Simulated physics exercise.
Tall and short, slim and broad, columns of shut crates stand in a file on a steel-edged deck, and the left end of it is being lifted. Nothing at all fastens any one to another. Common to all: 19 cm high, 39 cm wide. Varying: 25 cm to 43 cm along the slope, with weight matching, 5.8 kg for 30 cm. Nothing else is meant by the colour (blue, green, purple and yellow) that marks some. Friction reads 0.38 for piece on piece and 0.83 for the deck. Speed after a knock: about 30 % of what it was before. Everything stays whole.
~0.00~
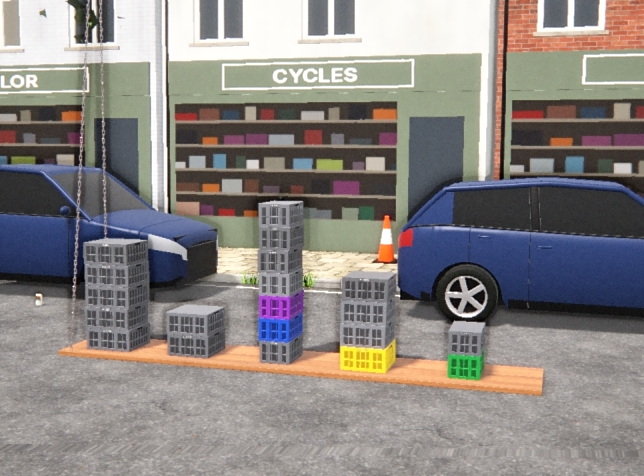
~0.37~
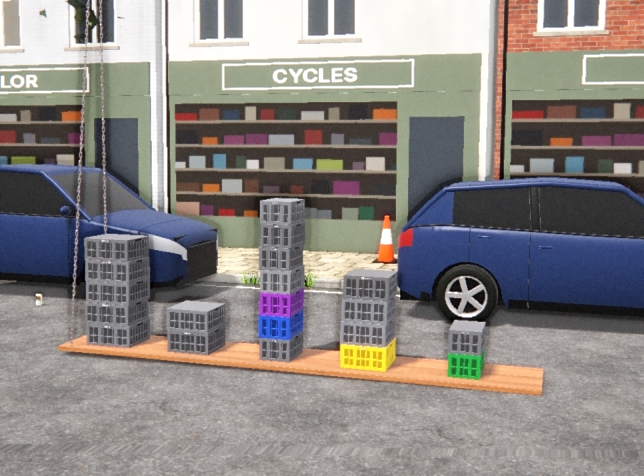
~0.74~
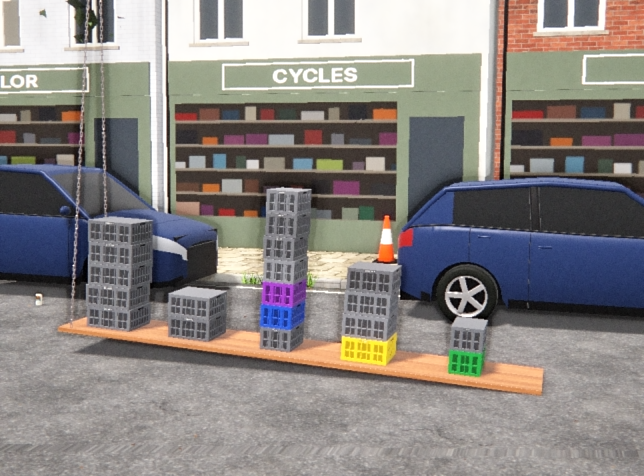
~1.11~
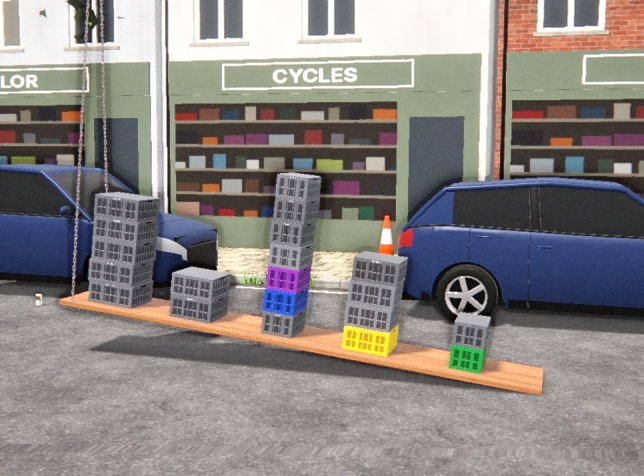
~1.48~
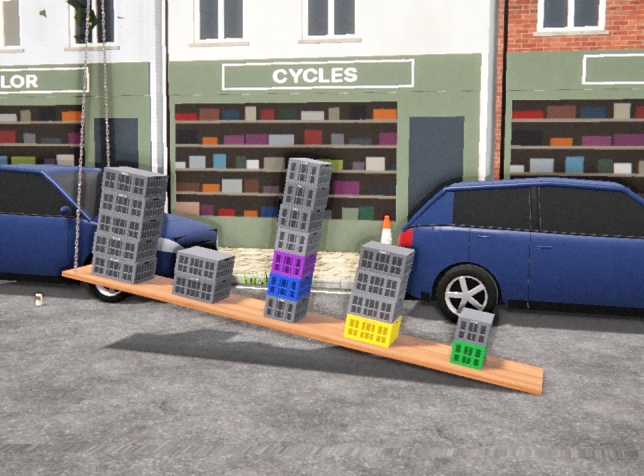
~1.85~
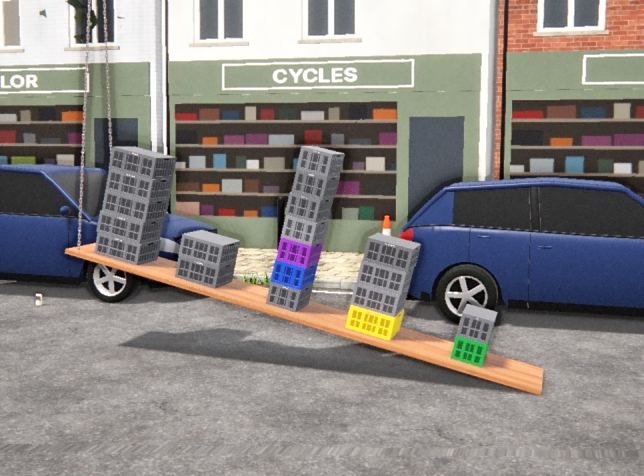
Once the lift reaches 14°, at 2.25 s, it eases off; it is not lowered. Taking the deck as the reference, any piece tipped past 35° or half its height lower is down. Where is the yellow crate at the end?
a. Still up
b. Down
Answer: A.
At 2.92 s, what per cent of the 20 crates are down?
35 %.
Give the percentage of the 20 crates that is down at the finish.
Near enough 55 per cent of them, I reckon.
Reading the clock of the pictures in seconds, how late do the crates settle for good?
I'd say around 5.0 seconds.
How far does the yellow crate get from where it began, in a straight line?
It ends around 35 cm from its start.
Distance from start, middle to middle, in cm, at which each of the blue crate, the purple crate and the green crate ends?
So blue shifts 60 cm, purple shifts 80 cm and green shifts 20 cm.
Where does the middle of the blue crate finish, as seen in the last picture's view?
End point in last frame: Roughly (346, 300).
After 2.36 s, slope 14°; none of the 20 crates down, 7 disturbed; yellow crate unmoved; purple crate 13° from how it stood.
After 2.92 s, slope 14°; 7 of the 20 crates down; yellow crate 3° from how it stood; blue crate 43° from how it stood, 12 cm lower.
After 3.76 s, slope 14°; 11 of the 20 crates down; yellow crate unmoved; purple crate 52° from how it stood, 16 cm lower.
In the end (5.4 s), slope 14°; 11 of the 20 crates down; yellow crate 15 mm from its place; purple crate on its side; blue crate on its side. From the last view, middles, yellow crate near (378, 315), purple crate near (374, 286).
